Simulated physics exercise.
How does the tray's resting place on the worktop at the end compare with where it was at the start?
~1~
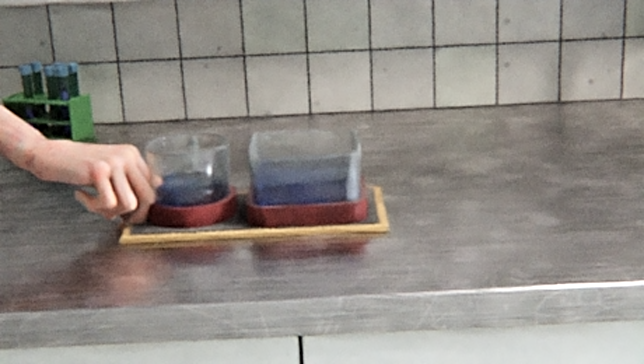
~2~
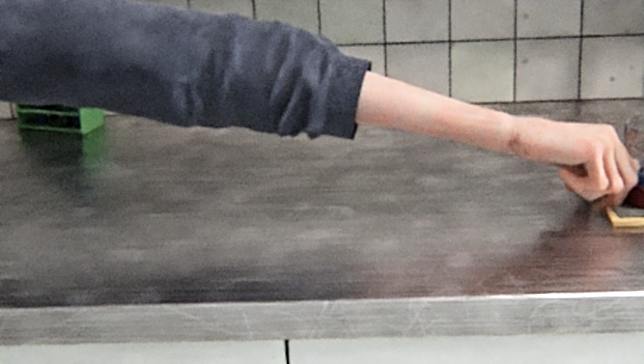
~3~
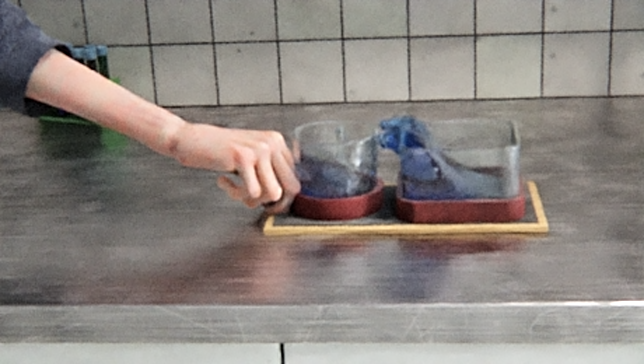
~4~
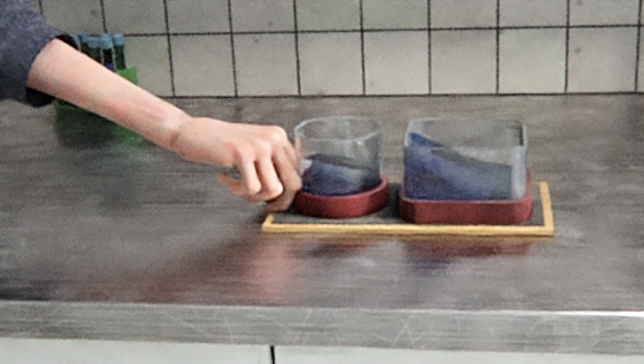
It ends up further to the right, near the middle of the worktop, having started closer to the green rack on the left.
